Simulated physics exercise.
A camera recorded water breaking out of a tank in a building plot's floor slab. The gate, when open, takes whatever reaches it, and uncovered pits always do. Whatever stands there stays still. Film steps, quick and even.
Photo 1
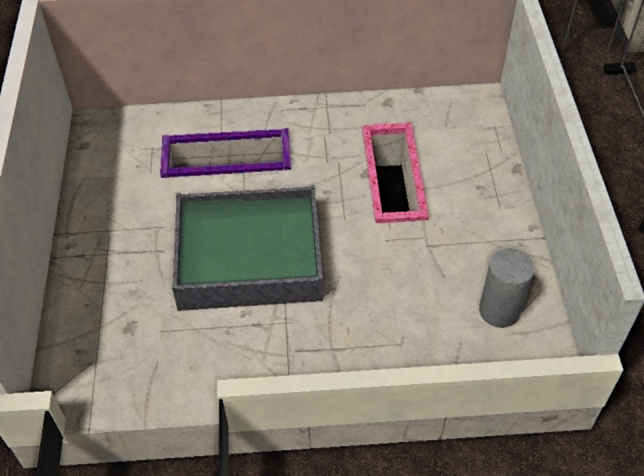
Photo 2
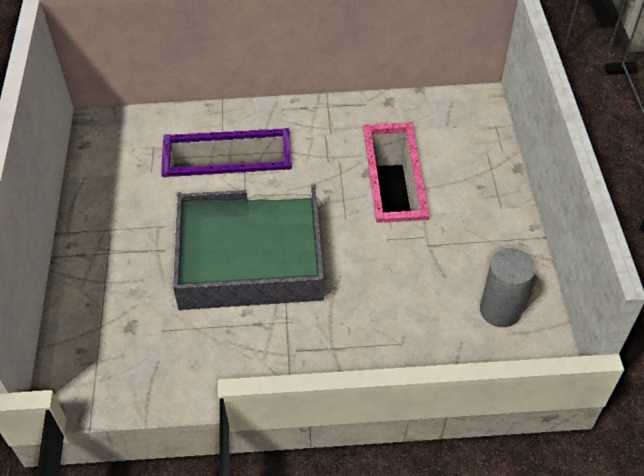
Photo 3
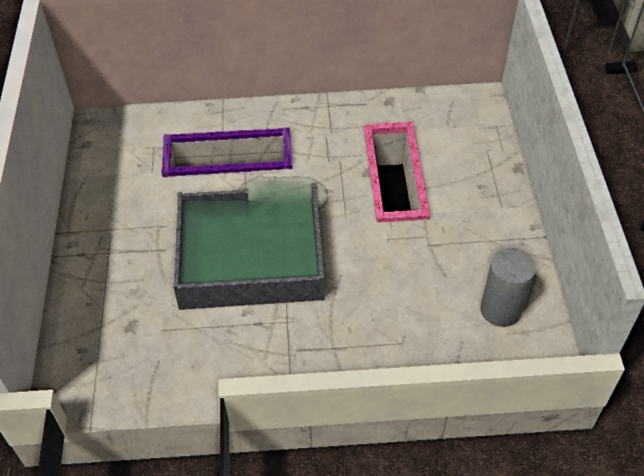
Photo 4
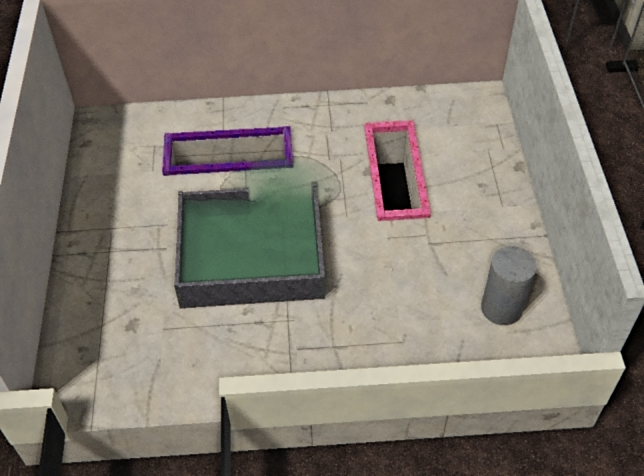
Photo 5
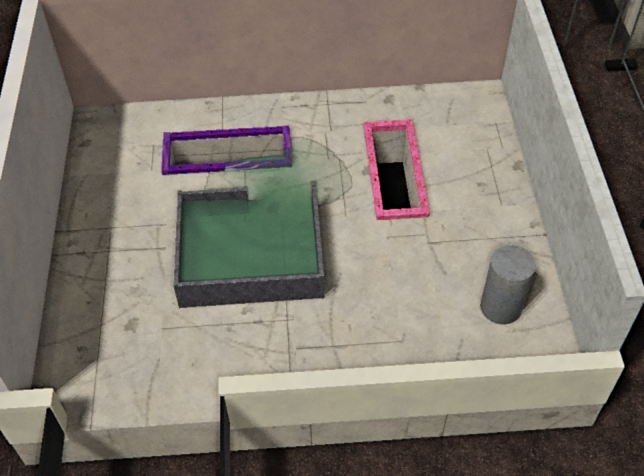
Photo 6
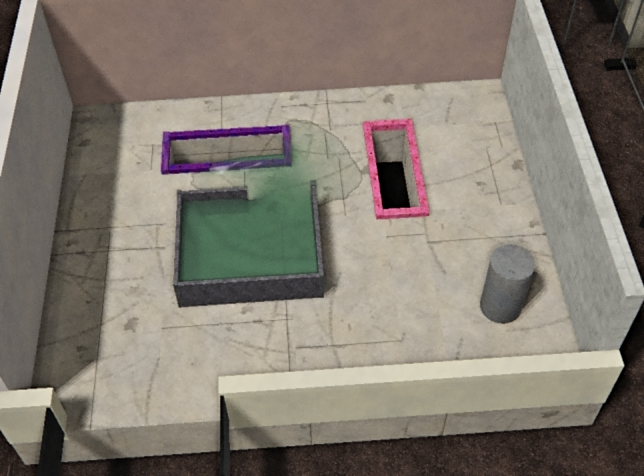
In this clip, green water sits still in a dark-walled tank on a walled floor slab, then a gap opens in the tank's far side and water pours out, spreading thinly across the slab around the purple-framed pit's near edge.
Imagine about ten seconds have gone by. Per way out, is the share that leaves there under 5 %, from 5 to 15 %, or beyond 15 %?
At the end, the gate will not reach five per cent, the purple pit will not stay within fifteen per cent, the pink pit will not reach five per cent.
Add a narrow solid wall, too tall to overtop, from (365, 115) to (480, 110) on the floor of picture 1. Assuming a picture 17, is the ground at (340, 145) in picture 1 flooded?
Finding: Waterlogged.
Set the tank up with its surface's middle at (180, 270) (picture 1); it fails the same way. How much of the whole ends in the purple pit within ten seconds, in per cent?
Result, purple pit: 30 percent after ten seconds.
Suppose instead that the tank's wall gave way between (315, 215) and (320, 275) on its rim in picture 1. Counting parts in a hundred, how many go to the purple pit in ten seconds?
In percent, purple takes 0.
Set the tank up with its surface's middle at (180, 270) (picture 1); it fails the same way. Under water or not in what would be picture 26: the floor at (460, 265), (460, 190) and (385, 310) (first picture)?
So, first one stays dry, second one stays dry, third one stays dry.
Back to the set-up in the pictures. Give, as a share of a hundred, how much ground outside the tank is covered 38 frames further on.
Roughly 50 per cent.
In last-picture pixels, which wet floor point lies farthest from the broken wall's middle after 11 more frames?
The flood front should get to about (460, 85).
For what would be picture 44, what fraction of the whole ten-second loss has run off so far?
Some 95 per cent.
A moment on, water covers 10 % of the floor; the gate 0 %, the purple pit 6 %, the pink pit 0 %.
Next, water covers 20 % of the floor; the gate 0 %, the purple pit 11 %, the pink pit 0 %.
Then, water covers 30 % of the floor; the gate 0 %, the purple pit 16 %, the pink pit 0 %.
Later, water covers 50 % of the floor; the gate 0 %, the purple pit 18 %, the pink pit 1 %.
In the end, water covers 75 % of the floor; the gate 0 %, the purple pit 19 %, the pink pit 1 %.
